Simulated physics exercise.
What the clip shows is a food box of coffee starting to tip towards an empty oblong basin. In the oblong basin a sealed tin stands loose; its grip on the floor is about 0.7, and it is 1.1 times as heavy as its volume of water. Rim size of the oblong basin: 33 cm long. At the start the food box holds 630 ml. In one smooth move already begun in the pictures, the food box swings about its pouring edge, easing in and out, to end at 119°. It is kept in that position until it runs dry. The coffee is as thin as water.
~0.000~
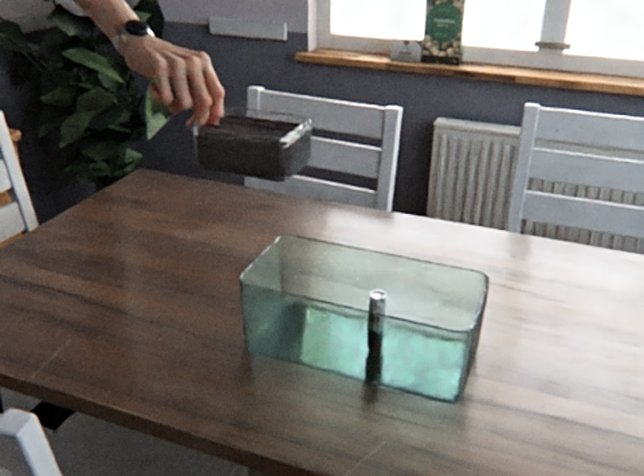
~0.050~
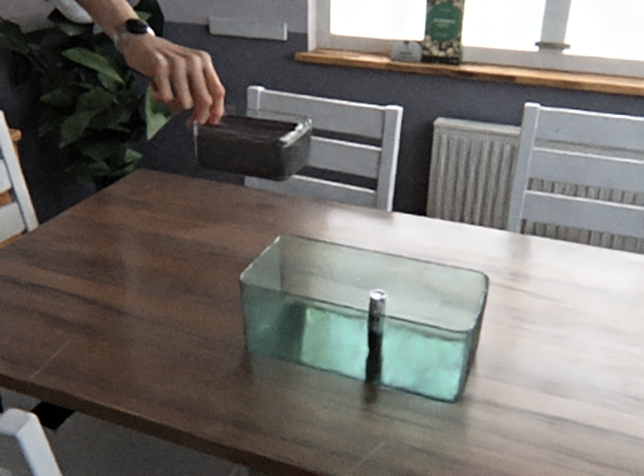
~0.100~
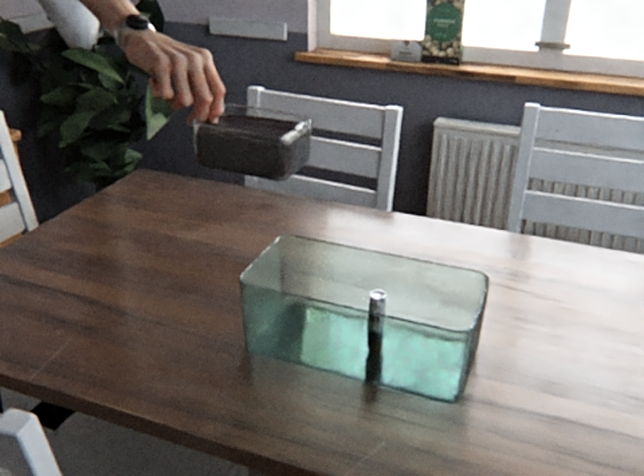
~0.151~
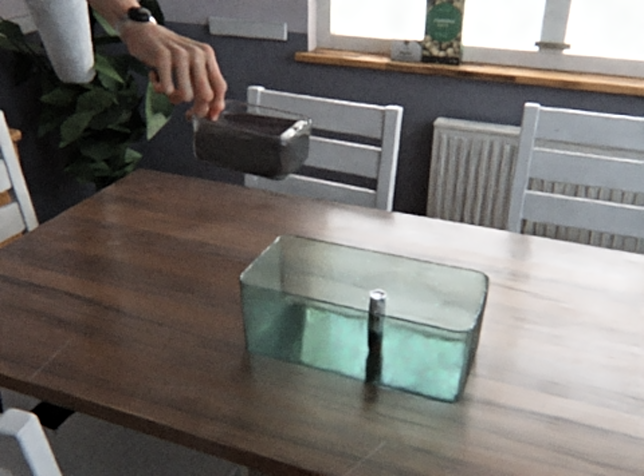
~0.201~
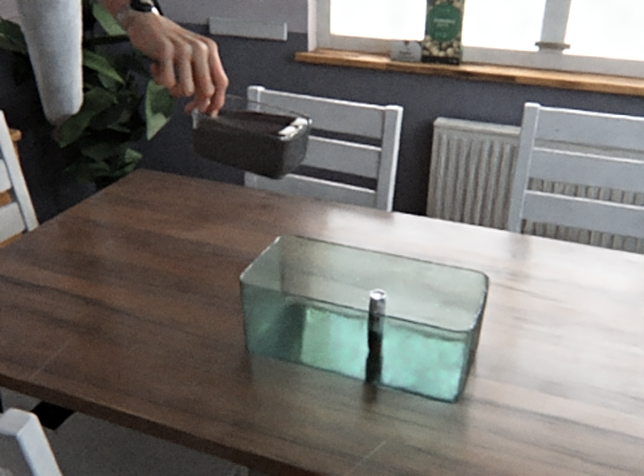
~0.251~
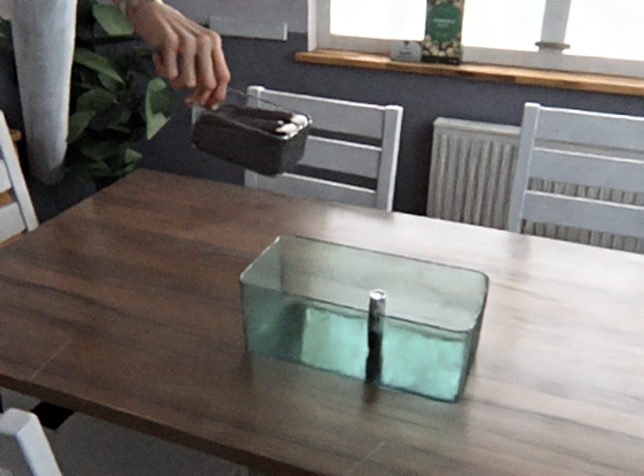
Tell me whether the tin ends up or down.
Up.
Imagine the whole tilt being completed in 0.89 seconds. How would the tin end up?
Then it holds its balance.
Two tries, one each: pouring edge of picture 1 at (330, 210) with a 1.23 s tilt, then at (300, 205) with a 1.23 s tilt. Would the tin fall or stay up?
Run one: It does not tip. Run two: It tumbles.
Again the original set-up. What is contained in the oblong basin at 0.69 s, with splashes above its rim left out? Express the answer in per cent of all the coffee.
14 %, more or less.
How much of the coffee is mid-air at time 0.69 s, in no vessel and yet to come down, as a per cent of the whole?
Roughly 52 percent.
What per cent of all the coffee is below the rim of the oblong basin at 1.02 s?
I'd put it at roughly 84 per cent.
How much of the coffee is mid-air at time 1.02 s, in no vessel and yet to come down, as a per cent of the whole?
Estimated airborne part: Roughly 12 per cent.
After 0.69 s the tilt is 72° and 34 per cent is still to pour; the tin stands where it began.
After 1.02 s the tilt is 111° and 3 per cent is still to pour; the tin stands where it began.
After 1.36 s the tilt is 119° and 0 per cent is still to pour; the tin stands where it began.
After 1.73 s the tilt is 119° and 0 per cent is still to pour; the tin stands where it began.
In the end the tin stands where it began.
